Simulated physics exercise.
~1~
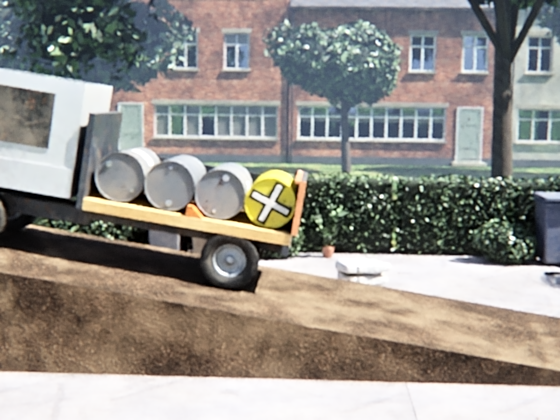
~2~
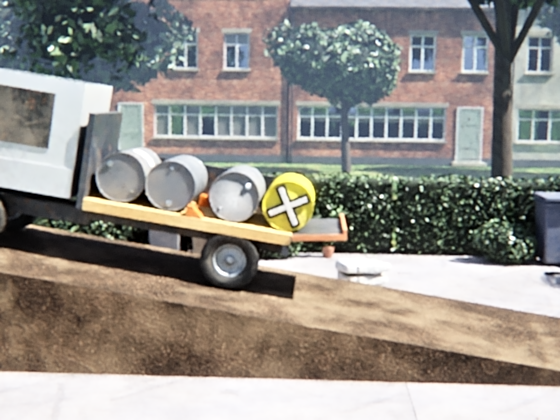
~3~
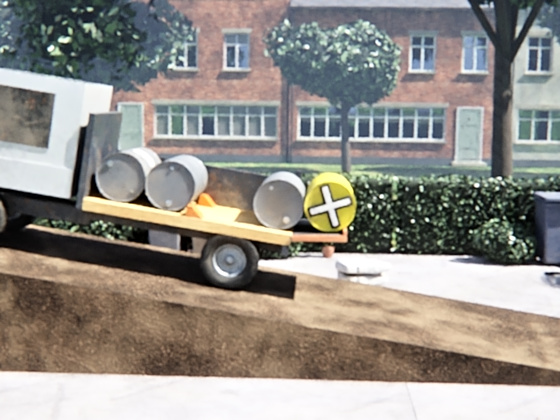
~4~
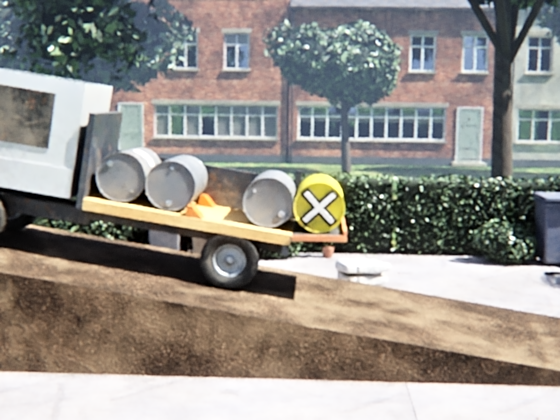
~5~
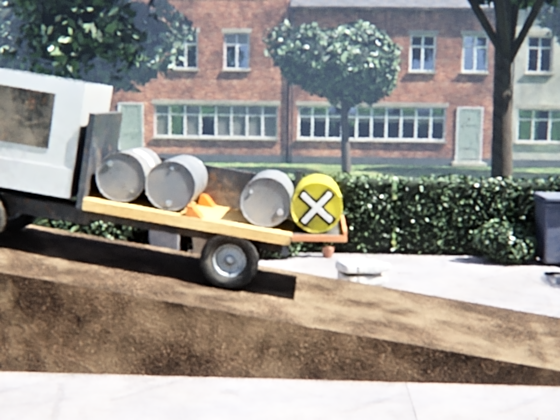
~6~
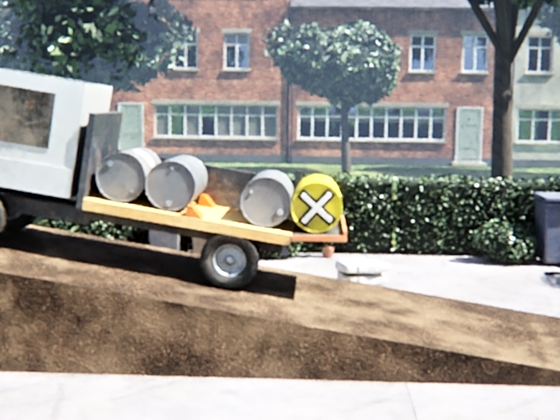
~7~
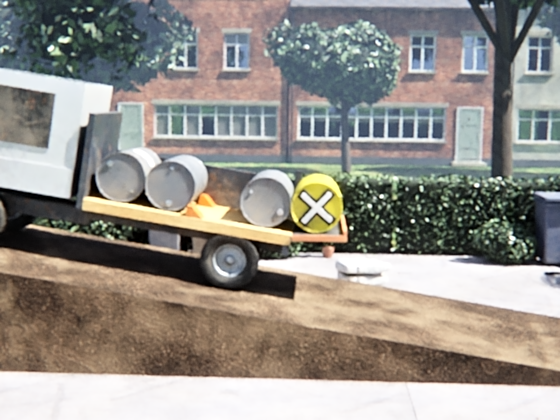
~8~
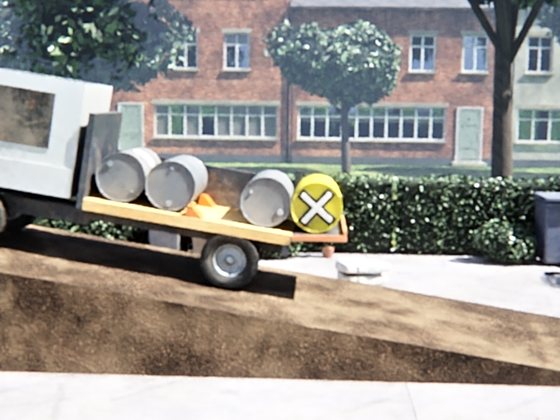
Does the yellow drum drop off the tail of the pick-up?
No, the yellow drum stays with the pick-up. It rolls out onto the lowered gate, moves back slightly and comes to rest there.
A pale pick-up with an open wooden bed stands on a brown dirt slope, seen from the side, its tail pointing downhill to the right, with a hedge and brick buildings behind. Three grey drums and a yellow one crossed in white lie along the bed, the yellow one nearest the raised gate, with an orange chock among them. The gate swings down, and the yellow drum rolls right onto it, followed by the nearest grey drum. The yellow drum reaches the gate's outer end, then rolls back a little to the left. It comes to rest on the lowered gate beside that grey drum, while the other two stay behind the chock.
